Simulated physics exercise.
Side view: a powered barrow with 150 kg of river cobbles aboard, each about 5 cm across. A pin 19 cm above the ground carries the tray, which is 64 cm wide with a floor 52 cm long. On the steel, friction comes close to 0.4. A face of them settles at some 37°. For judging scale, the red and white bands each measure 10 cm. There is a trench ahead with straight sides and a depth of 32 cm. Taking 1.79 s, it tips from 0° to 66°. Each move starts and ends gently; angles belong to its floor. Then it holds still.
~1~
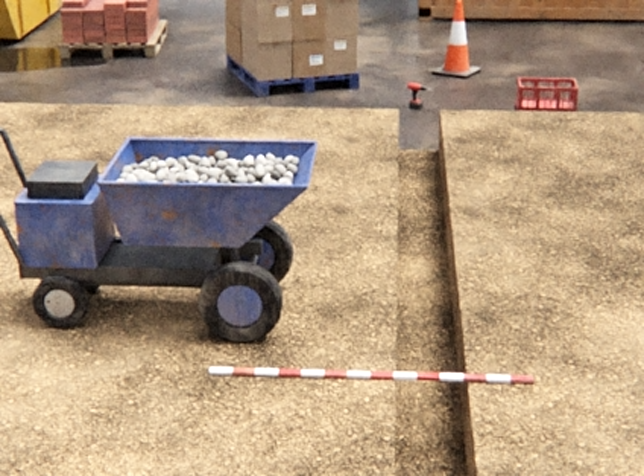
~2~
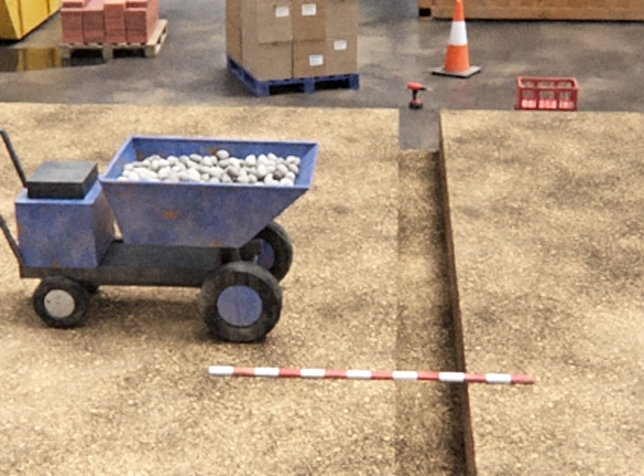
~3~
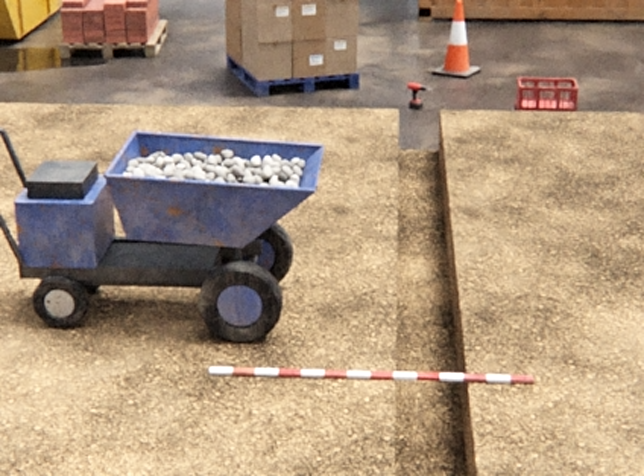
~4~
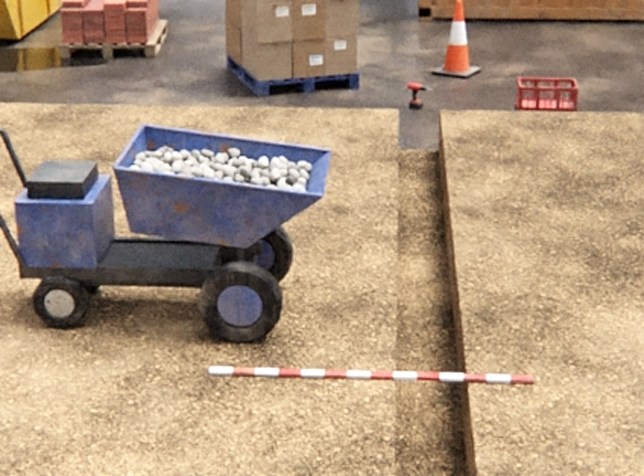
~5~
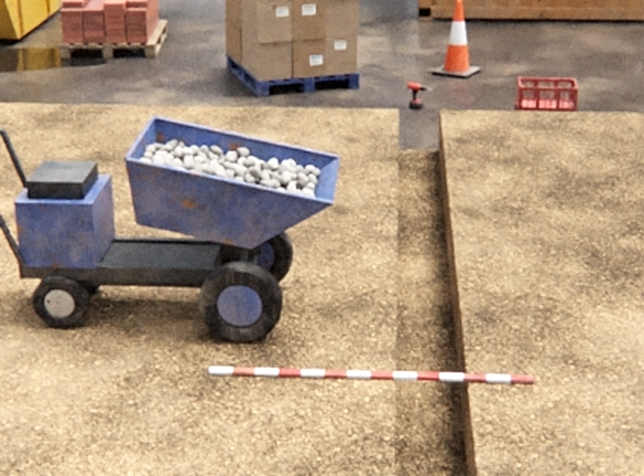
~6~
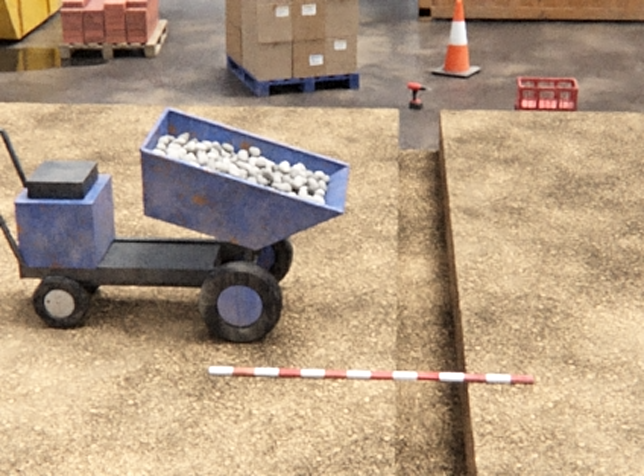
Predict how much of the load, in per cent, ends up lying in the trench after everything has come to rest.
Roughly 99 per cent of it.
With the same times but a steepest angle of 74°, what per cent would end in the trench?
Close to 95 per cent then.
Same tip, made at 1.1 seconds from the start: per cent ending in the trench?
Roughly 95 per cent would.
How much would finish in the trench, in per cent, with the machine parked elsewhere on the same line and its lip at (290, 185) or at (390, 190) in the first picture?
I'd say some 90 per cent and some 10 per cent.
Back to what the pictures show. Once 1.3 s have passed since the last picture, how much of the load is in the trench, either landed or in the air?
At that moment: Approx. 45 %.
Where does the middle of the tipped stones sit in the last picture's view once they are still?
Their middle ends up near (427, 353).
Then, 0.7 s after the last picture the floor is at 56°, 99 % in the tray, 1 % short of the trench; the foremost stones are at (391, 274).
Then, 1.3 s after the last picture the floor is at 66°, 52 % in the tray, 1 % short of the trench, 47 % in the trench; the foremost stones are at (455, 346).
Then, 1.6 s after the last picture the floor is at 66°, 23 % in the tray, 1 % short of the trench, 75 % in the trench, 1 % past the trench; the foremost stones are at (469, 338).
Then, 3.6 s after the last picture the floor is at 66°, 0 % in the tray, 1 % short of the trench, 99 % in the trench, 1 % past the trench; the foremost stones are at (479, 344).
